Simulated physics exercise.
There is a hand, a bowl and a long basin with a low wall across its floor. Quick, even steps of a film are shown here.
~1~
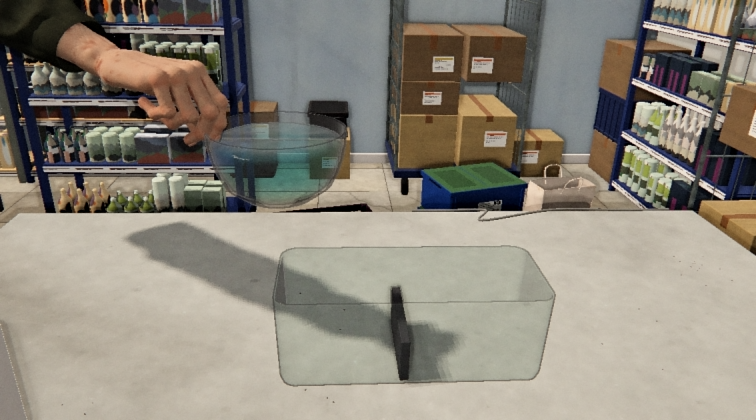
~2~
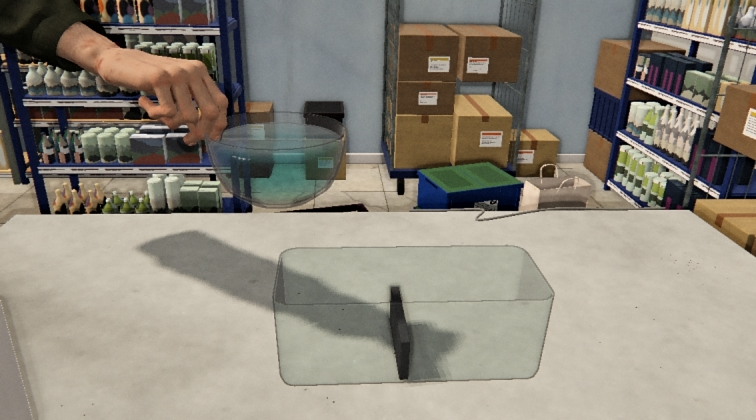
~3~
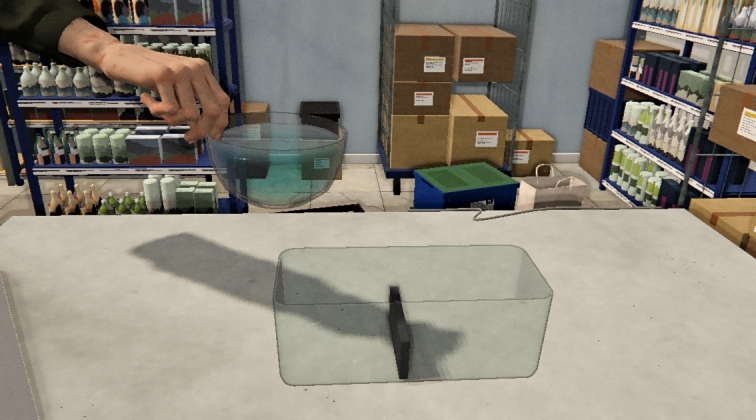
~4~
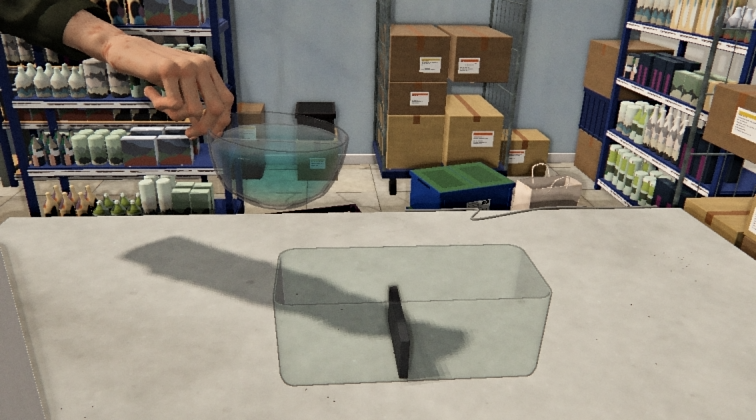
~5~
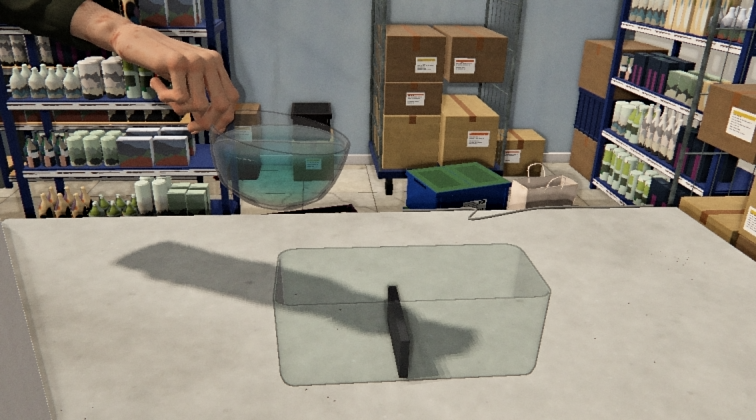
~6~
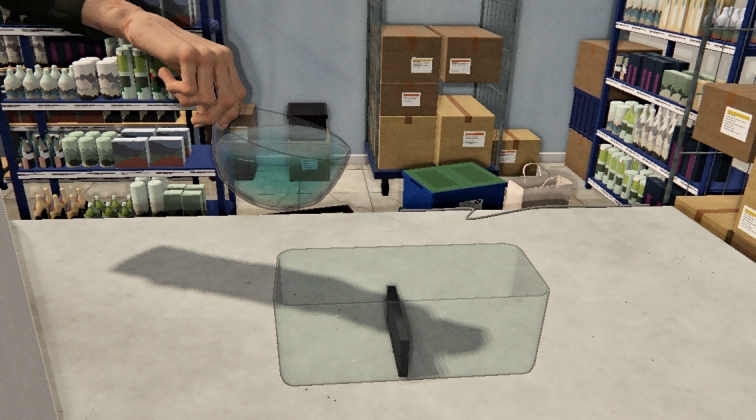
A hand held a clear glass bowl of bluish water above a table, up and to the left of a long clear basin with a low dark wall inside, and slowly tilted it slightly rightward.
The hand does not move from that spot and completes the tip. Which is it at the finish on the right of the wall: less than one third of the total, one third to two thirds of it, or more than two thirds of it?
At the finish the right of the wall has one third to two thirds of the total.
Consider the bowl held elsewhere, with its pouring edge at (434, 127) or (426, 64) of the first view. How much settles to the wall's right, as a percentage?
First some 95, then 95 per cent.
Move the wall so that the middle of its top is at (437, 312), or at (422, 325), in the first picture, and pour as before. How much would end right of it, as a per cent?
0 % then 20 %.
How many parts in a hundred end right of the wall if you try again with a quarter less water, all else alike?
30 per cent or so.
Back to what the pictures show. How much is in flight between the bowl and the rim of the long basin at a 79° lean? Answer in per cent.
Near 35 parts in a hundred.
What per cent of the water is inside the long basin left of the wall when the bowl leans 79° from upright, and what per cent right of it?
5 per cent left, 25 per cent right.
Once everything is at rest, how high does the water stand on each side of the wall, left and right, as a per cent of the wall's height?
I'd say close to 40 per cent on the left side and 30 on the right.
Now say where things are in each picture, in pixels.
It leans 0°; its right rim is at (346, 131); the water meets the walls at (212, 138) and (344, 138); the long basin's rim runs from (278, 276) to (540, 273); the wall's top is at (400, 314), in the first picture.
It leans 1°; its right rim is at (346, 132); the water meets the walls at (211, 138) and (343, 139), in the second picture.
It leans 3°; its right rim is at (346, 134); the water meets the walls at (211, 138) and (344, 140), in the third picture.
It leans 6°; its right rim is at (347, 139); the water meets the walls at (213, 138) and (344, 142), in the fourth picture.
It leans 11°; its right rim is at (349, 144); the water meets the walls at (214, 139) and (347, 142), in the fifth picture.
It leans 16°; its right rim is at (350, 151); the water meets the walls at (217, 141) and (348, 146); 1 per cent is over the edge, in the sixth picture.
A moment on, the tilt is 79° and 32 per cent is still to pour, 7 is left of the wall and 24 right of it.
Next, the tilt is 116° and 0 per cent is still to pour, 49 is left of the wall and 48 right of it.
Then the tilt is 122° and 0 per cent is still to pour, 51 is left of the wall and 48 right of it.
Later the tilt is 122° and 0 per cent is still to pour, 51 is left of the wall and 48 right of it.
At rest 51 per cent lies left of the wall, 48 right of it and 1 outside.
